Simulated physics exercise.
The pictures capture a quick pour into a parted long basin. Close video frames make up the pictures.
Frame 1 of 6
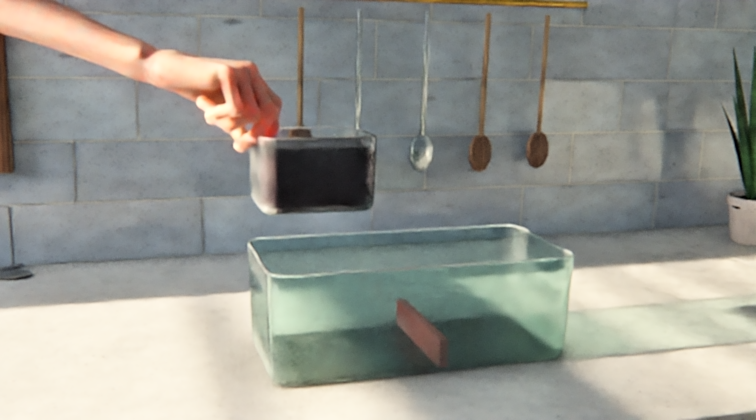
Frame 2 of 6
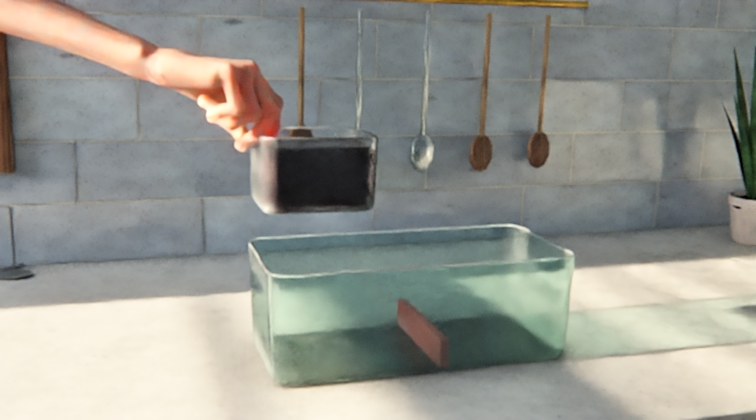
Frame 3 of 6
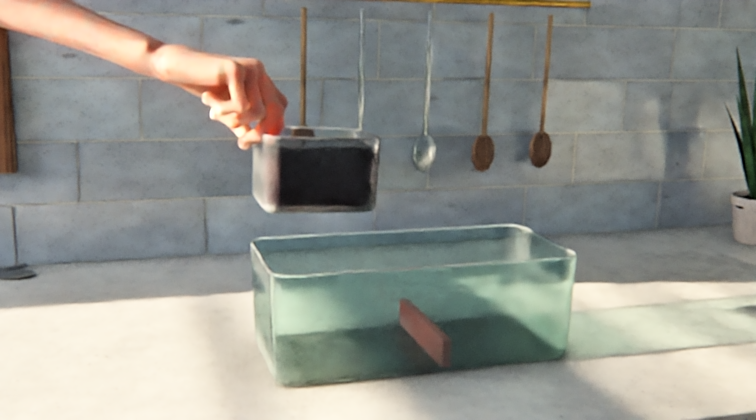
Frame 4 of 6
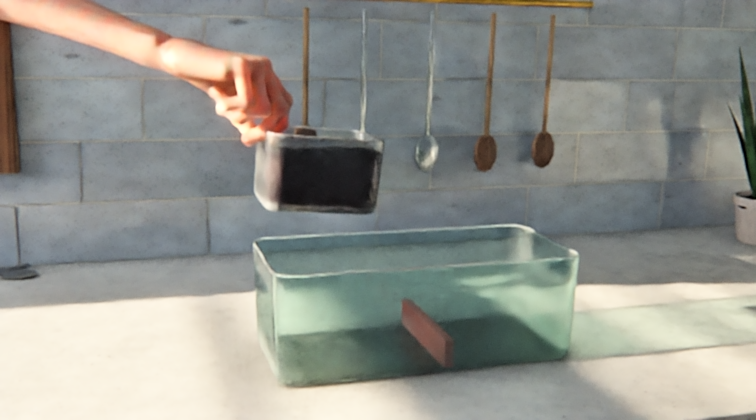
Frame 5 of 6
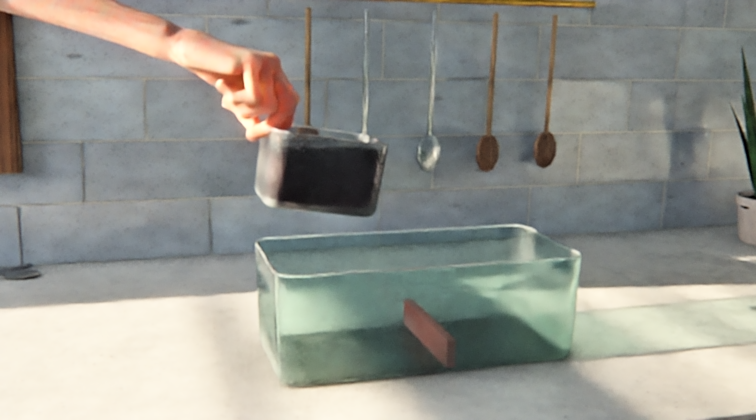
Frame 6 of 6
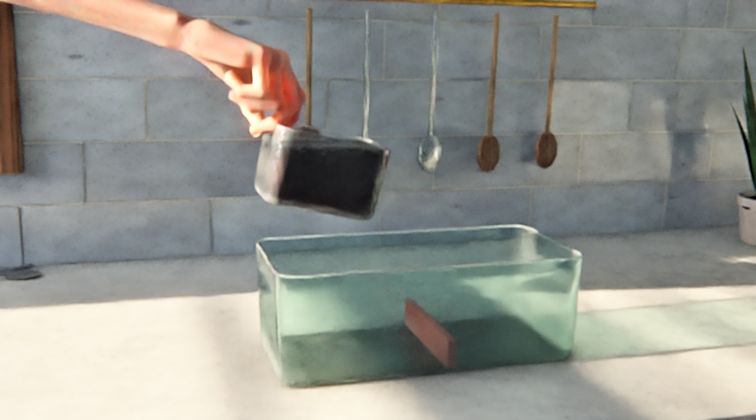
In this clip, a hand holds a small clear container of dark liquid above a long glass basin with a reddish divider inside, then gradually tilts the container clockwise, its right side dipping lower, while the basin stays on the counter.
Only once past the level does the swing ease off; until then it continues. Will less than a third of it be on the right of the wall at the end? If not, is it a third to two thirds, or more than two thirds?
Middle band.
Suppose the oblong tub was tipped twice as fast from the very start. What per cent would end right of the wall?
Some 30 per cent.
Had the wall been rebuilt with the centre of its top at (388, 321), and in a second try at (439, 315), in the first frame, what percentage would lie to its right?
Well, it's close to 75 per cent for the first one, then 15 per cent for the other.
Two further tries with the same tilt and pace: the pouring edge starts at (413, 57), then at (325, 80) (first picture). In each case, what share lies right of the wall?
Close to 85 in a hundred, then close to 10 in a hundred.
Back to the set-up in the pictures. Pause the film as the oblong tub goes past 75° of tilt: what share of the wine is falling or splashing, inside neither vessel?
Near 30 in a hundred.
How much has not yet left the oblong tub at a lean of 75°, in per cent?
Around 50 in a hundred.
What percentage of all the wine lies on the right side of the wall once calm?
Around 50 %.
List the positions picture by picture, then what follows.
The first picture shows tilt 0°; pouring edge (367, 134); surface from (256, 145) to (364, 143); the long basin's rim runs from (258, 258) to (546, 241); the wall's top is at (421, 319).
The second picture shows tilt 1°; pouring edge (368, 134); surface from (257, 144) to (365, 143).
The third picture shows tilt 2°; pouring edge (371, 136); surface from (260, 144) to (368, 144).
The fourth picture shows tilt 5°; pouring edge (374, 139); surface from (263, 144) to (371, 144).
The fifth picture shows tilt 8°; pouring edge (378, 142); surface from (267, 144) to (374, 145).
The sixth picture shows tilt 13°; pouring edge (381, 147); surface from (268, 146) to (376, 146).
A moment on, the oblong tub is tipped on its side and 50 per cent is still to pour, 8 is left of the wall and 14 right of it.
Next, the oblong tub is tipped right over and 7 per cent is still to pour, 38 is left of the wall and 51 right of it.
Then the oblong tub is tipped right over and 0 per cent is still to pour, 47 is left of the wall and 52 right of it.
Later the oblong tub is tipped right over and 0 per cent is still to pour, 48 is left of the wall and 52 right of it.
In the end 48 per cent lies left of the wall, 52 right of it and 1 outside.
